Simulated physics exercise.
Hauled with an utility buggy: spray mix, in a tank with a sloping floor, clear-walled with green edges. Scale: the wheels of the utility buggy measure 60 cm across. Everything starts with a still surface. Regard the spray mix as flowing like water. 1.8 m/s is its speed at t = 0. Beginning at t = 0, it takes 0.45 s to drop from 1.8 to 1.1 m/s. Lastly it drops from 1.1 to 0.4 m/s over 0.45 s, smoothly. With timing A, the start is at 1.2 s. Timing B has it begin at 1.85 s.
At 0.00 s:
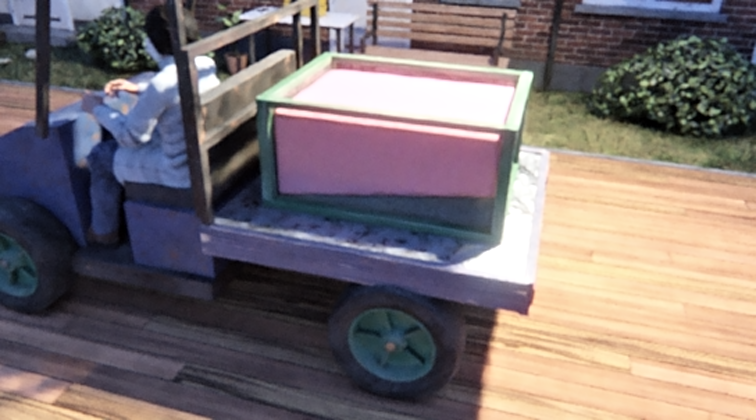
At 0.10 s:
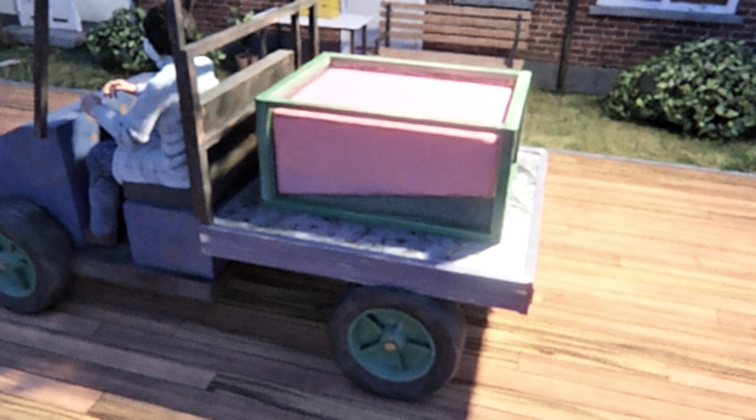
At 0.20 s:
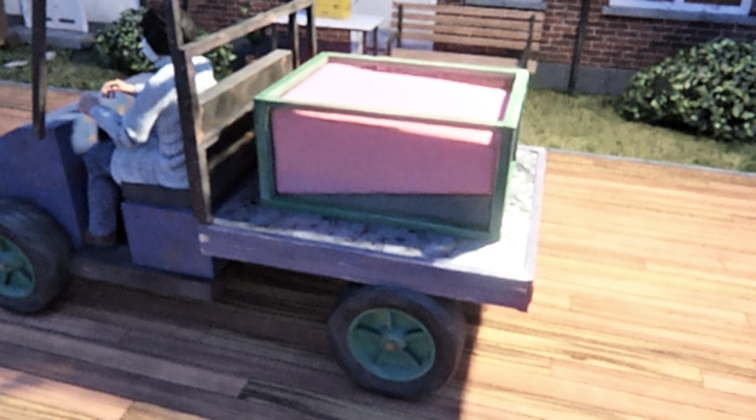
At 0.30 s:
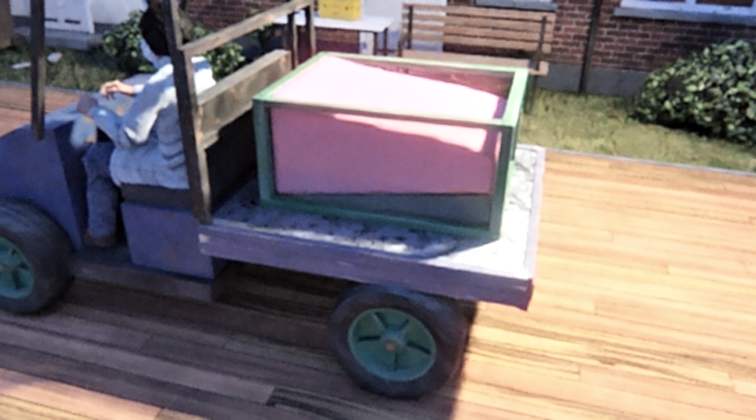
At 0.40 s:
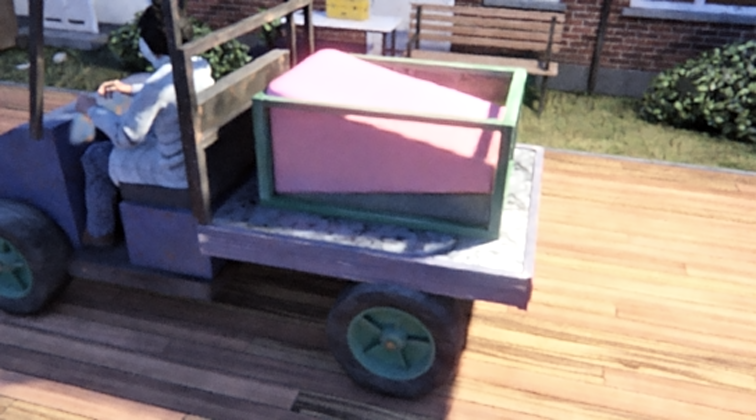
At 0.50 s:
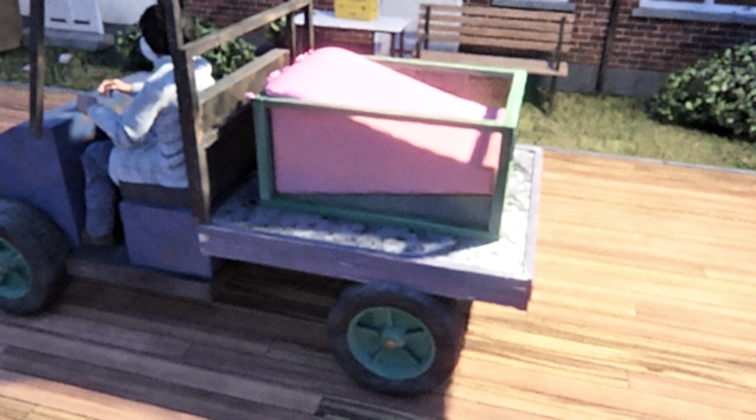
Pink liquid in a green-edged clear tank on the back of a small purple buggy lay level at first, then climbed toward the driver's end on the left and sank at the right.
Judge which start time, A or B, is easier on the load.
B.
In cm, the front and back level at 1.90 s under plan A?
Front: 54 cm; back: 24 cm.
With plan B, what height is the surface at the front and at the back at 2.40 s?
It sits near 44 cm in front and near 32 cm behind.
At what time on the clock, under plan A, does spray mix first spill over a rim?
That happens at some 0.7 s.
For plan A, 1.90 s in, the surface is 55 cm up at the front and 25 cm at the back; 3 per cent is out, over the front and the back.
For plan A, 4.64 s in, 14 per cent is out, over the front and the back, 36 of 251 litres.
For plan B, 2.40 s in, the surface is 44 cm up at the front and 31 cm at the back; 5 per cent is out, over the front and the back.
For plan B, 5.28 s in, 5 per cent is out, mostly over the front, some over the back, 14 of 251 litres.
